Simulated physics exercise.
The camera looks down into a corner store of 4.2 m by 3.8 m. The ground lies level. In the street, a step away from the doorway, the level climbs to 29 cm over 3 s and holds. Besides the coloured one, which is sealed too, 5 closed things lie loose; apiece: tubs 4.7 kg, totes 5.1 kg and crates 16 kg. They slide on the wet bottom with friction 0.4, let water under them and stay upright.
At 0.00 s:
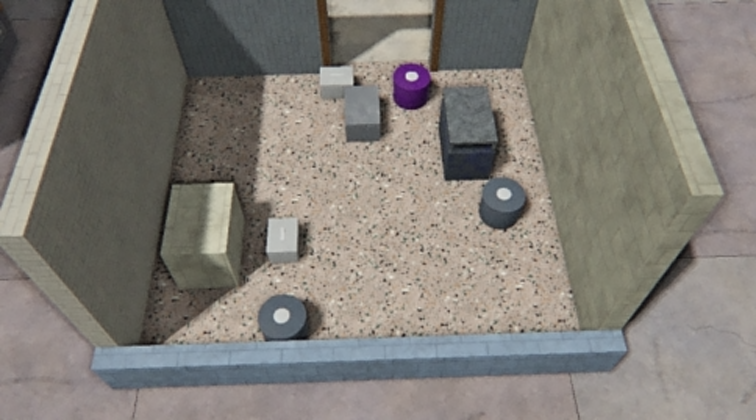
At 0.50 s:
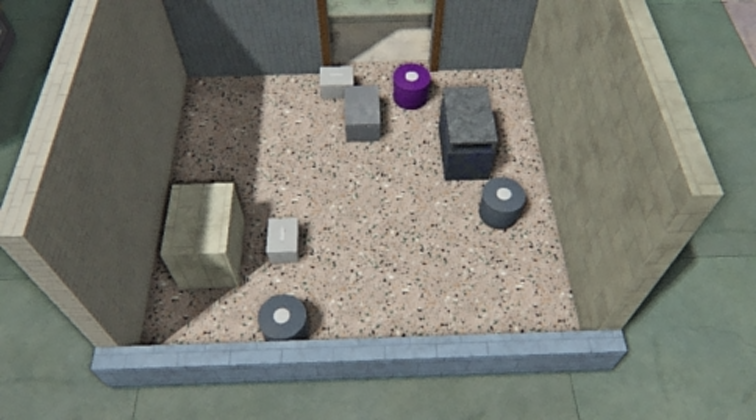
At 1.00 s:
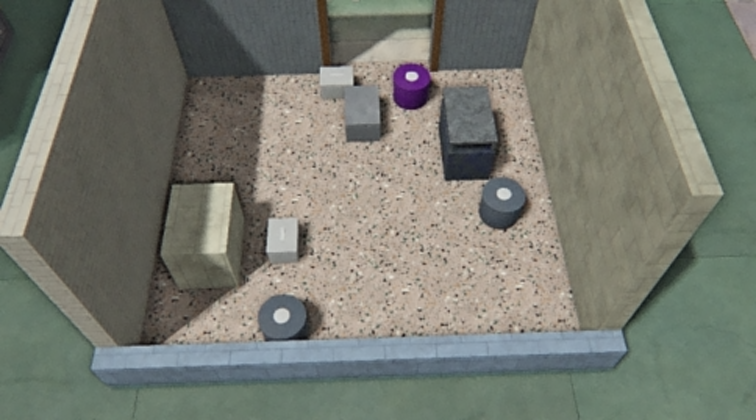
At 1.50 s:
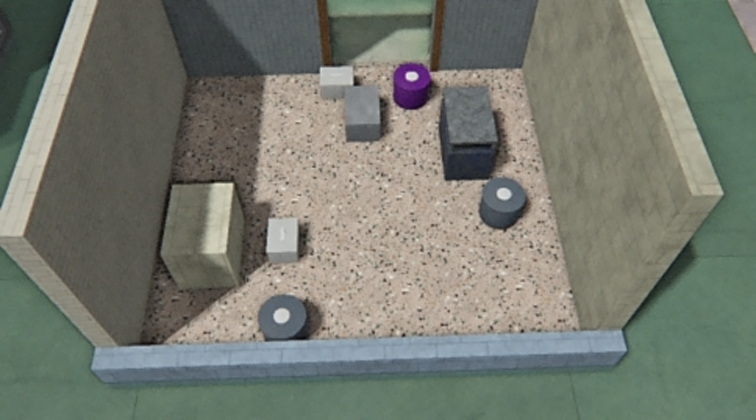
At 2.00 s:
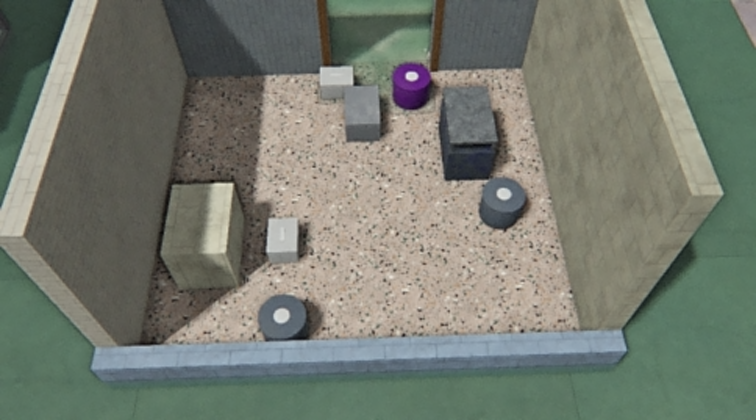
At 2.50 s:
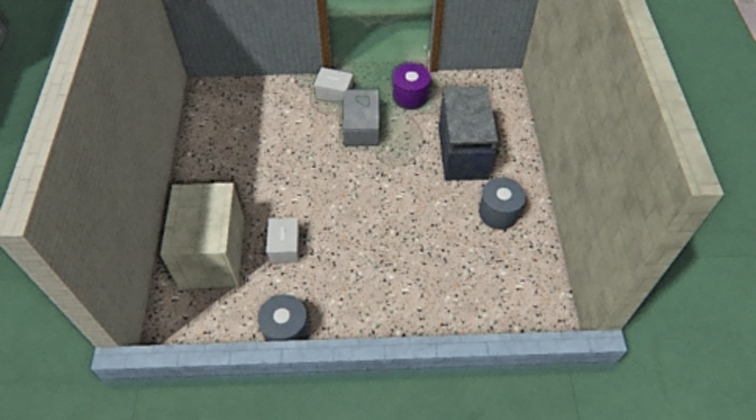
In a walled store, green water surrounds the walls and seeps through the doorway past a purple tub.
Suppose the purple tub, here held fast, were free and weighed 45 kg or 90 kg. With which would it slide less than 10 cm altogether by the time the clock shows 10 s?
Verdict: Only the higher weight holds it.
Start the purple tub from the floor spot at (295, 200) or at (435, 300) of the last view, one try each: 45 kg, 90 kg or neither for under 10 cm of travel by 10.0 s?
In that order: Either load holds; either load holds.
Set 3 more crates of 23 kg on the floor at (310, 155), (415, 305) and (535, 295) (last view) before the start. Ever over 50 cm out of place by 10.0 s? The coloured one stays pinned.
In that order: Past it, past it, under.
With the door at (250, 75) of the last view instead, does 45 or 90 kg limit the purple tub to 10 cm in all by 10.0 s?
Then the lower weight is enough.
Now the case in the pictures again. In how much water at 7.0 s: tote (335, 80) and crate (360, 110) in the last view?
Roughly 5 and 13 cm.
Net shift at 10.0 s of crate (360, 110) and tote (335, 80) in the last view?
In that order: 300 cm, 140 cm.
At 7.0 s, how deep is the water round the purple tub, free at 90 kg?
About 11 cm.
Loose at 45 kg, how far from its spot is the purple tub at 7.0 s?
About 40 cm.
After 3.5 s the purple tub would be 9 cm from its start with 45 kg and 0 cm from its start with 90 kg; 12 cm of water round it then.
After 4.5 s the purple tub would be 31 cm from its start with 45 kg and 0 cm from its start with 90 kg; 11 cm of water round it then.
After 7.0 s the purple tub would be 39 cm from its start with 45 kg and 0 cm from its start with 90 kg; 11 cm of water round it then.
After 10.0 s the purple tub would be 39 cm from its start with 45 kg and 0 cm from its start with 90 kg; 13 cm of water round it then.
